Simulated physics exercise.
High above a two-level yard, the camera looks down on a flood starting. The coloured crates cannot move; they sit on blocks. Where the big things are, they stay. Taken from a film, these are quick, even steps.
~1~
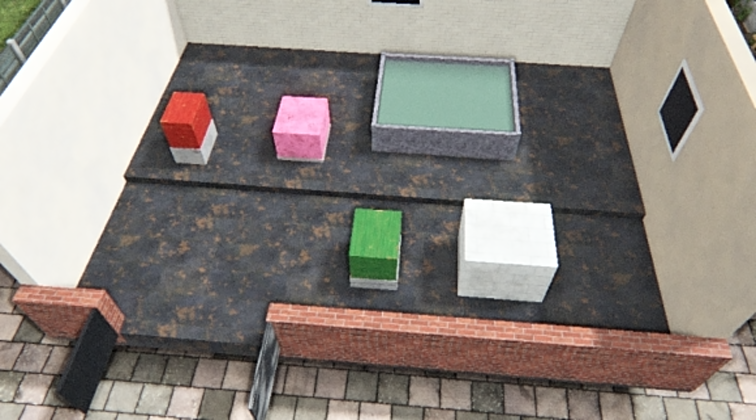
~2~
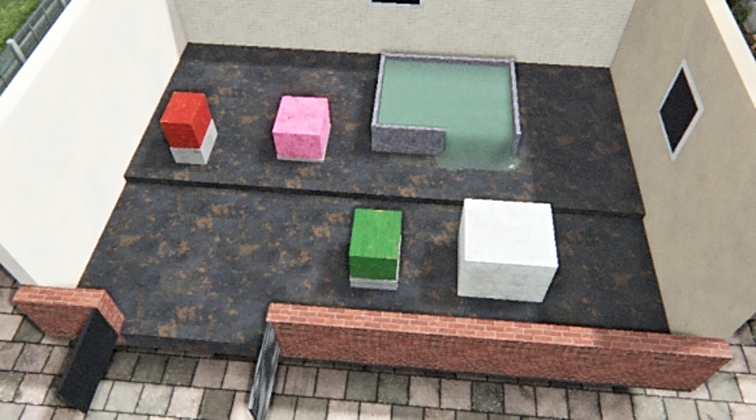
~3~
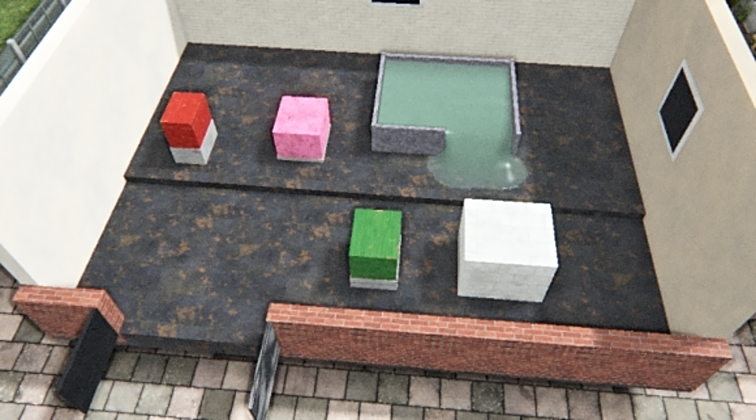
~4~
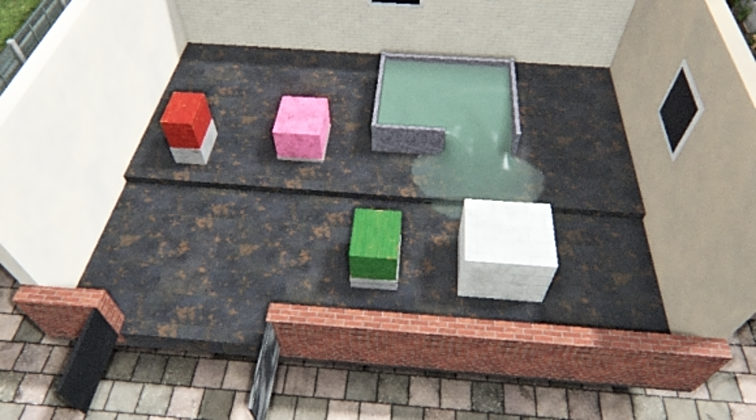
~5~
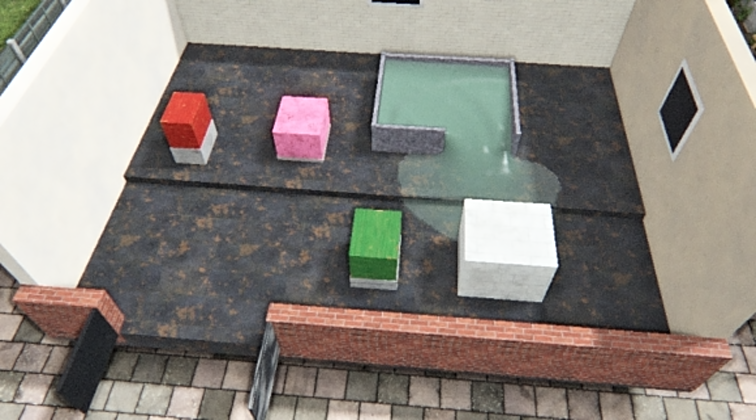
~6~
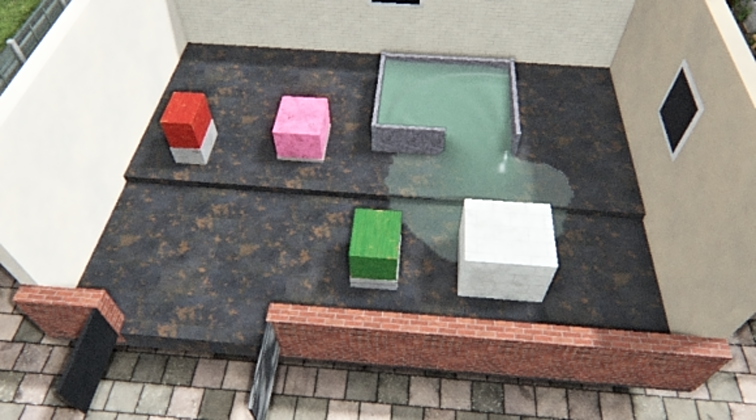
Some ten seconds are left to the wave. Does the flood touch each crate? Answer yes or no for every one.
Pink crate: No; red crate: No; green crate: No.
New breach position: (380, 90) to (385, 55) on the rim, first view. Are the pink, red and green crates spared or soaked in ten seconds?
As I read it, the pink one gets reached; the red one is never reached; finally the green one is never reached.
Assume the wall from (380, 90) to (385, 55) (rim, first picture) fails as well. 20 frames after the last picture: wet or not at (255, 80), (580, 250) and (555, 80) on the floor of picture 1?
The first comes out soaked, the second untouched, the third untouched.
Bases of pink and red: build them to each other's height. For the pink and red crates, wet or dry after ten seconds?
Taking them in turn, pink crate stays clear, then red crate stays clear.
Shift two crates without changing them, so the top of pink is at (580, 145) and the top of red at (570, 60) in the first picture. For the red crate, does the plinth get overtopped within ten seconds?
I'd say the red crate stays clear.
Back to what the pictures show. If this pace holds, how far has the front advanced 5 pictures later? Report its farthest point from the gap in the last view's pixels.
I'd say around (423, 342).
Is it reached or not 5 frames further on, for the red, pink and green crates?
Red dry, pink dry, green wet.
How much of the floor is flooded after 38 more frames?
Estimated share: Around 45 %.
A moment on, water covers 15 % of the floor; the pink crate not reached, the red crate not reached, the green crate water round its plinth.
Next, water covers 20 % of the floor; the pink crate not reached, the red crate not reached, the green crate water round its plinth.
Then, water covers 35 % of the floor; the pink crate not reached, the red crate not reached, the green crate water round its plinth.
Later, water covers 45 % of the floor; the pink crate not reached, the red crate not reached, the green crate water round its plinth.
In the end, water covers 50 % of the floor; the pink crate stayed above the water, the red crate stayed above the water, the green crate stayed above the water.
